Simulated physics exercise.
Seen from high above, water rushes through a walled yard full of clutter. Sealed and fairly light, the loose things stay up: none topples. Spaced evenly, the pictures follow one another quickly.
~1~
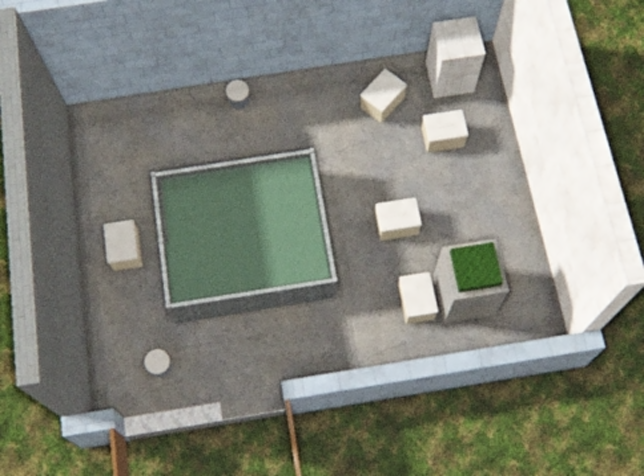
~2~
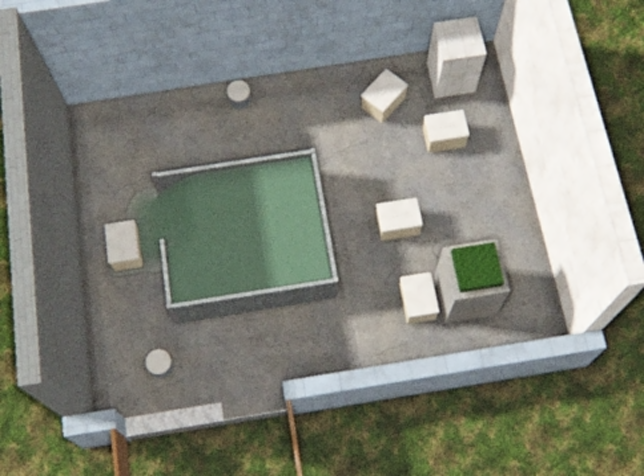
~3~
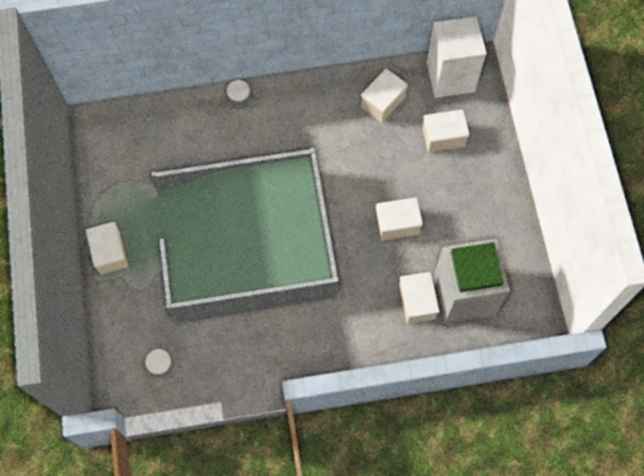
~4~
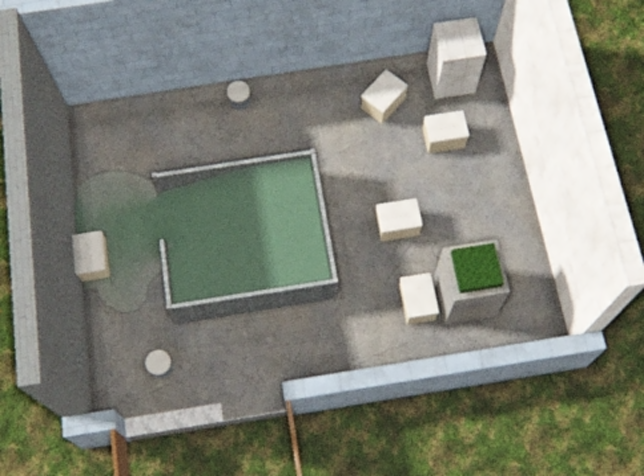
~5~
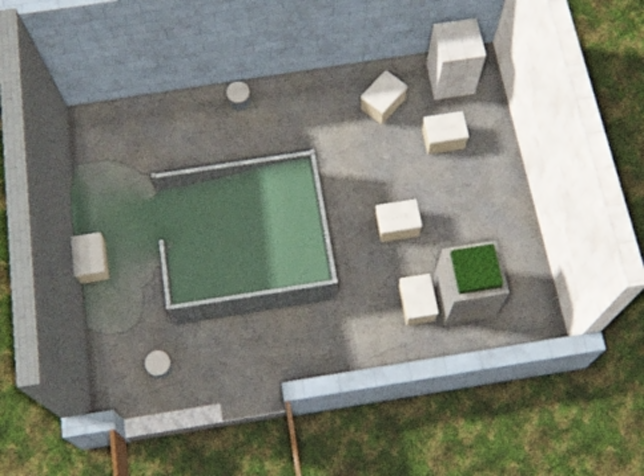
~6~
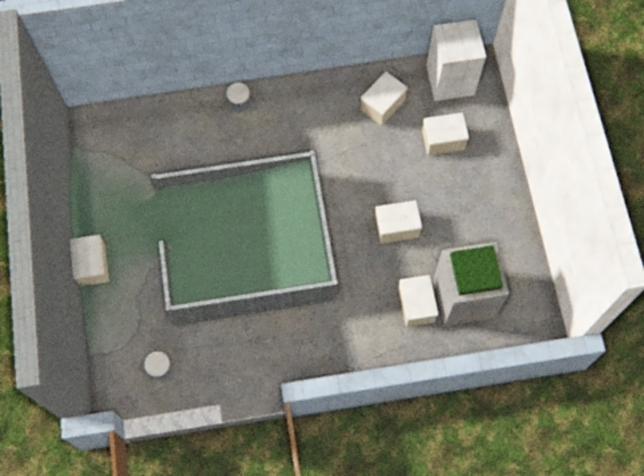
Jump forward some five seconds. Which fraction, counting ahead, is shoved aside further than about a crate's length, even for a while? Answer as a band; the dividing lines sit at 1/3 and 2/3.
2/3 or more.
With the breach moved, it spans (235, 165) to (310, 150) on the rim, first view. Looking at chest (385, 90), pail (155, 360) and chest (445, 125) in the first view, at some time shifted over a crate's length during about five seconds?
Travels that far, falls short, travels that far.
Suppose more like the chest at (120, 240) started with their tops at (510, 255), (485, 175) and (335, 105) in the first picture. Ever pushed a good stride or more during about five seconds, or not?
Sequence: Doesn't go far, doesn't go far, travels that far.
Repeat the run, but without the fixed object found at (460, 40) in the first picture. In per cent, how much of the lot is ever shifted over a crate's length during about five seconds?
It comes to some 60 per cent of the lot.
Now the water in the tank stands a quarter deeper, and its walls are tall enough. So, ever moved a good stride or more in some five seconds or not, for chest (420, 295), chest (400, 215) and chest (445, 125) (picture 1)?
Object 1: Didn't cover it. Object 2: Didn't cover it. Object 3: Covered it.
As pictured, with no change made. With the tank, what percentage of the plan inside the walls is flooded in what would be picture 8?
Roughly 25 in a hundred.
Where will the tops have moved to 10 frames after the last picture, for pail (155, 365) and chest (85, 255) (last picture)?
Estimated: (194, 402); (170, 375).
A moment on, 1 of 7 are well off their spots; 0 afloat.
Next, 2 of 7 are well off their spots; 0 afloat.
Later, 3 of 7 are well off their spots; 0 afloat.
In the end, 5 of 7 are well off their spots, and 5 have been at some point; 1 afloat.
